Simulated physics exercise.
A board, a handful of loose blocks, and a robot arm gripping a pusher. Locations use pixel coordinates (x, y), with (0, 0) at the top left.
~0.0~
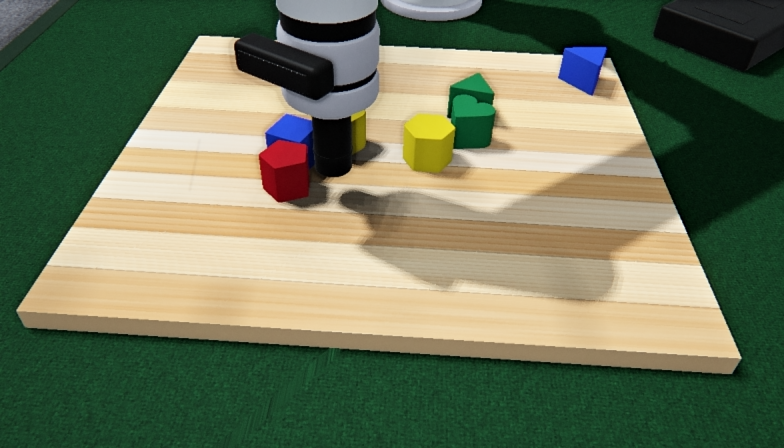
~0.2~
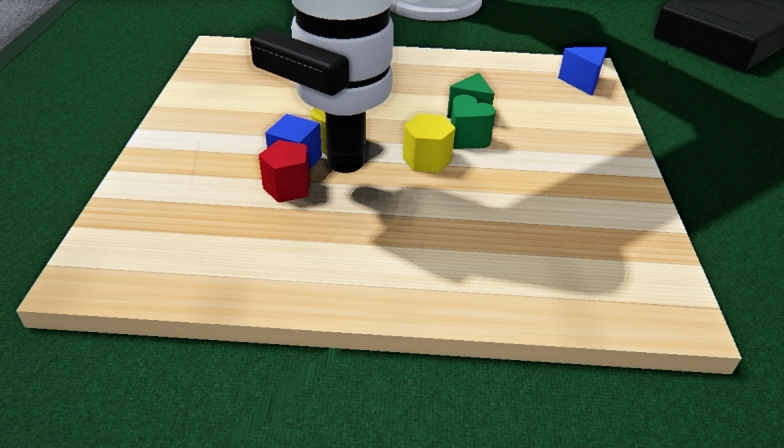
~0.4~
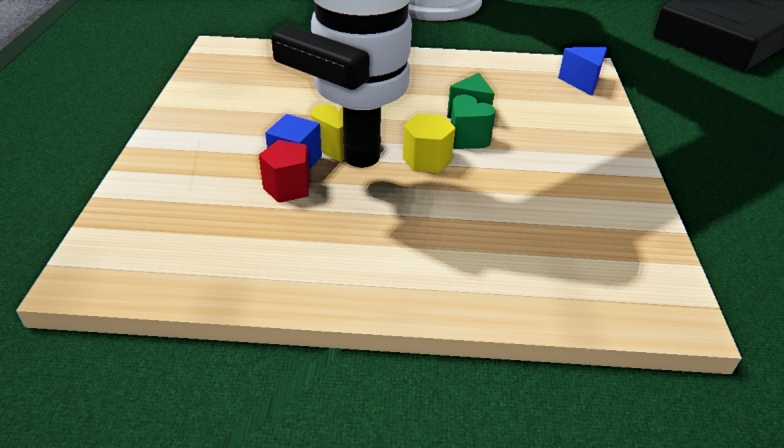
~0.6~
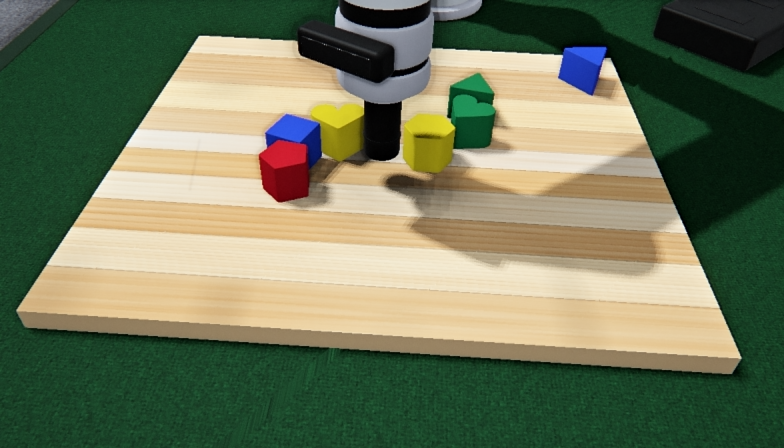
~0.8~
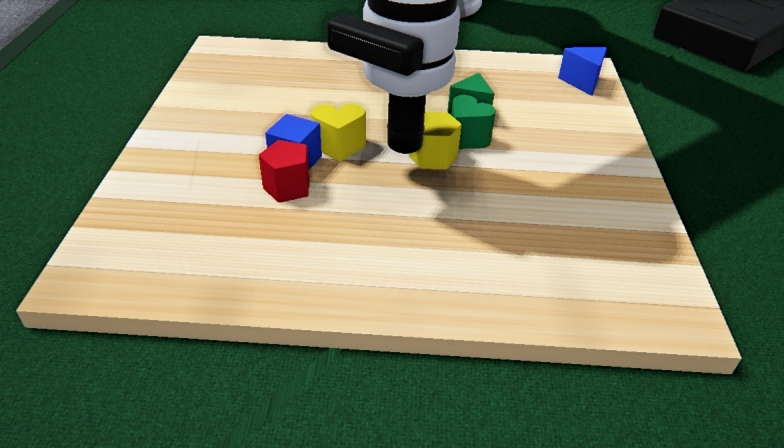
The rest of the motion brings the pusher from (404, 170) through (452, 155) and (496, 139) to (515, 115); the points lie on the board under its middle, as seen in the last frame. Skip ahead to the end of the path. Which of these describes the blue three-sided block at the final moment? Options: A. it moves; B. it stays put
My answer is option B.
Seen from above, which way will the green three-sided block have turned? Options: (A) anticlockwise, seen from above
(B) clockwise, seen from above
A (anticlockwise, seen from above)
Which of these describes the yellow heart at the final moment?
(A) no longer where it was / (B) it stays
B: It stays.
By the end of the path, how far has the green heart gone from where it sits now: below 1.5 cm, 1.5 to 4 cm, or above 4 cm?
The block shifts more than 4 cm.
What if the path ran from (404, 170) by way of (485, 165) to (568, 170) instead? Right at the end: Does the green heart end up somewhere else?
Final answer: Yes.
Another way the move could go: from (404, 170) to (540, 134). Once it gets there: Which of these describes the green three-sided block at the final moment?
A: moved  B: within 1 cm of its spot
Letter A.
On the path given first. One third of the way, pusher (455, 130); yellow six-sided block (491, 112), turned 20° clockwise; green heart (504, 94), turned 70° anticlockwise; green three-sided block (476, 81).
Two thirds of the way, pusher (500, 115); yellow six-sided block (535, 101); green heart (527, 79); green three-sided block (478, 79), turned 35° anticlockwise.
At the end, pusher (519, 92); yellow heart unmoved; yellow six-sided block (557, 94), turned 45° clockwise; green heart (535, 69), turned 140° anticlockwise; green three-sided block (478, 79), turned 35° anticlockwise; blue three-sided block unmoved.
